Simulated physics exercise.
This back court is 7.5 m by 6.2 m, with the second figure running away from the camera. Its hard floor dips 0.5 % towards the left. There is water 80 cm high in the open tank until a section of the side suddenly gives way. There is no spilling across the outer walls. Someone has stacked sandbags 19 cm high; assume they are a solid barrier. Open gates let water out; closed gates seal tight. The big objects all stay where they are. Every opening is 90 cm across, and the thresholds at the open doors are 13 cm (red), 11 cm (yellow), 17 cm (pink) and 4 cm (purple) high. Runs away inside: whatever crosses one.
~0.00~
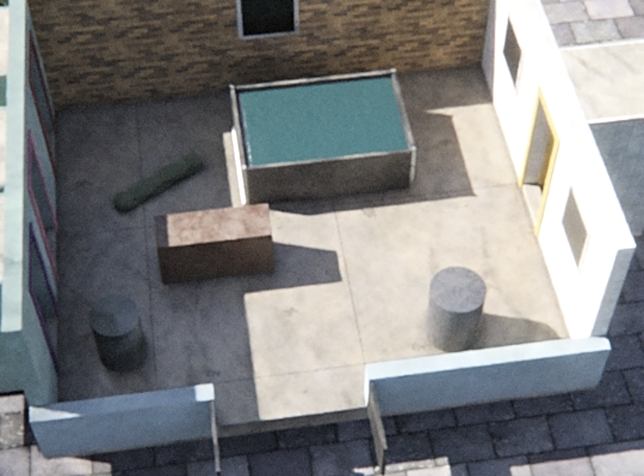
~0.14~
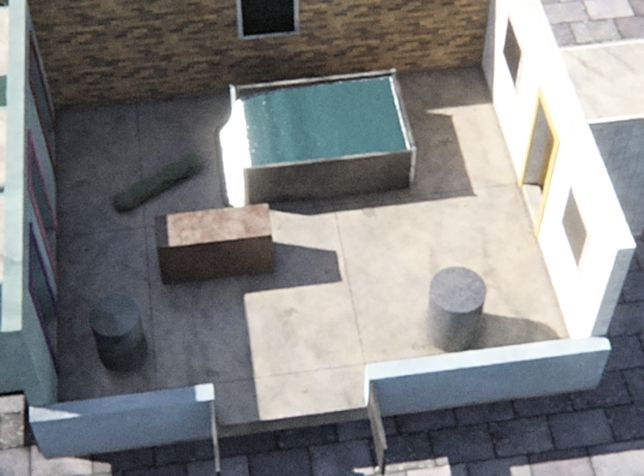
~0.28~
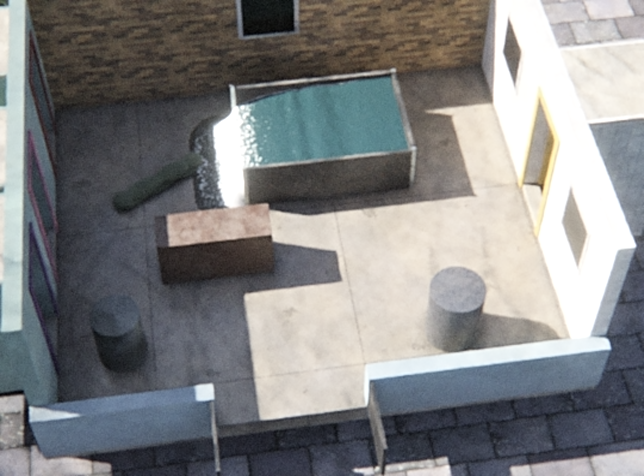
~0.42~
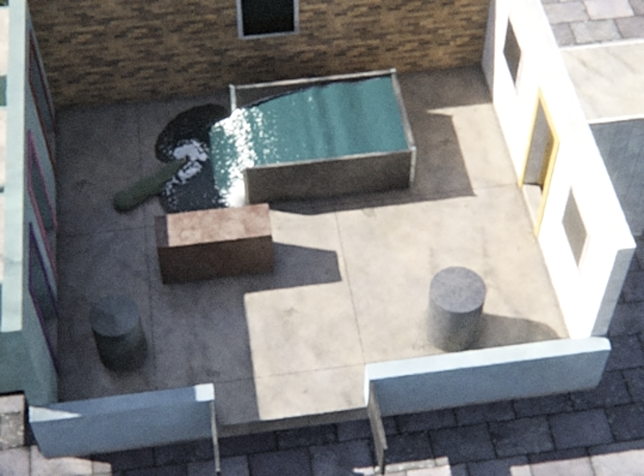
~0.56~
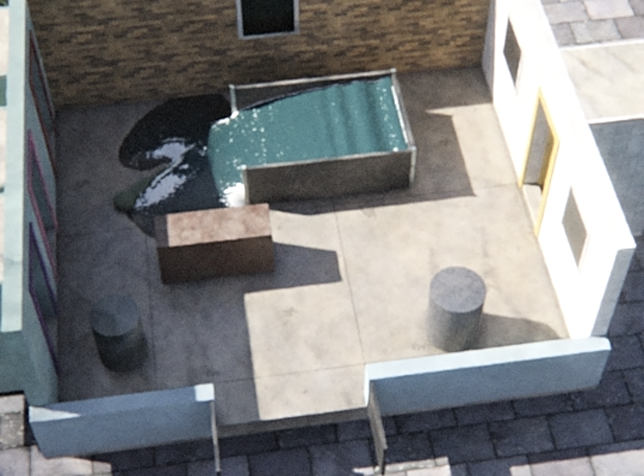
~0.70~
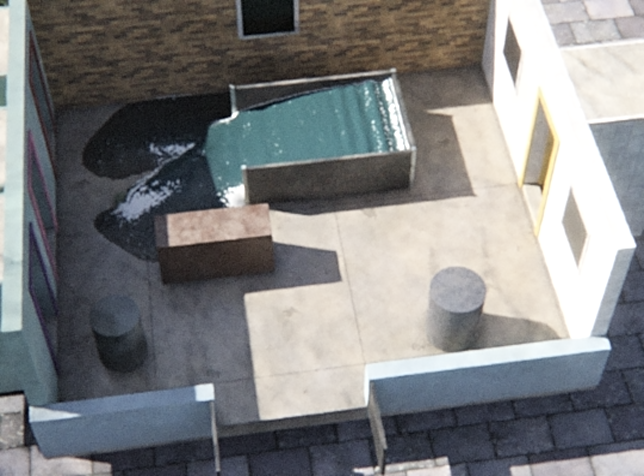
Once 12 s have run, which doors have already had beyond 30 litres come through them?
My prediction: Red door: Outstrips the figure; yellow door: Lags behind the figure; pink door: Outstrips the figure; purple door: Outstrips the figure.
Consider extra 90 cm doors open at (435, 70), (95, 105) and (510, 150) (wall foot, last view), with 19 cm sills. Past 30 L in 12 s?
Result in order - not enough, more than that, not enough.
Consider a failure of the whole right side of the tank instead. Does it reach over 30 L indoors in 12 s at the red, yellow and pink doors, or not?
The red door comes out more than that, the yellow door more than that and the pink door less than that.
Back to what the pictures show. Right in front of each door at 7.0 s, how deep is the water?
Measured in centimetres, the red door gives 13, the yellow door 11, the pink door 11 and the purple door 12.
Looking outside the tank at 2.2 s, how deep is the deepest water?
Up to some 48 cm.
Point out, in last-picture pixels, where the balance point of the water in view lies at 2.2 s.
Around (202, 181) in the last picture.
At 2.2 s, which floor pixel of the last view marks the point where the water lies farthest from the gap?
Point: Roughly (59, 431) in the last view.
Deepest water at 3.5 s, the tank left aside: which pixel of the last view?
Close to pixel (59, 420).
After 1.4 s water covers 25 % of the floor and is deepest (50 cm) near (56, 115); red door 21 cm at the sill, 17 L in, yellow door not reached, pink door 27 cm at the sill, 13 L in, purple door not reached.
After 2.2 s water covers 35 % of the floor and is deepest (48 cm) near (56, 123); red door 36 cm at the sill, 102 L in, yellow door not reached, pink door 33 cm at the sill, 68 L in, purple door 15 cm at the sill, 14 L in.
After 3.5 s water covers 45 % of the floor and is deepest (36 cm) near (59, 420); red door 26 cm at the sill, 248 L in, yellow door not reached, pink door 25 cm at the sill, 150 L in, purple door 14 cm at the sill, 72 L in.
After 7.0 s water covers 85 % of the floor and is deepest (18 cm) near (59, 420); red door 13 cm at the sill, 304 L in, yellow door 11 cm at the sill, 0 L in, pink door 11 cm at the sill, 166 L in, purple door 12 cm at the sill, 225 L in.
After 12.0 s water covers 100 % of the floor and is deepest (11 cm) near (405, 139); red door 7 cm at the sill, 304 L in, yellow door 5 cm at the sill, 1 L in, pink door 6 cm at the sill, 166 L in, purple door 7 cm at the sill, 286 L in.
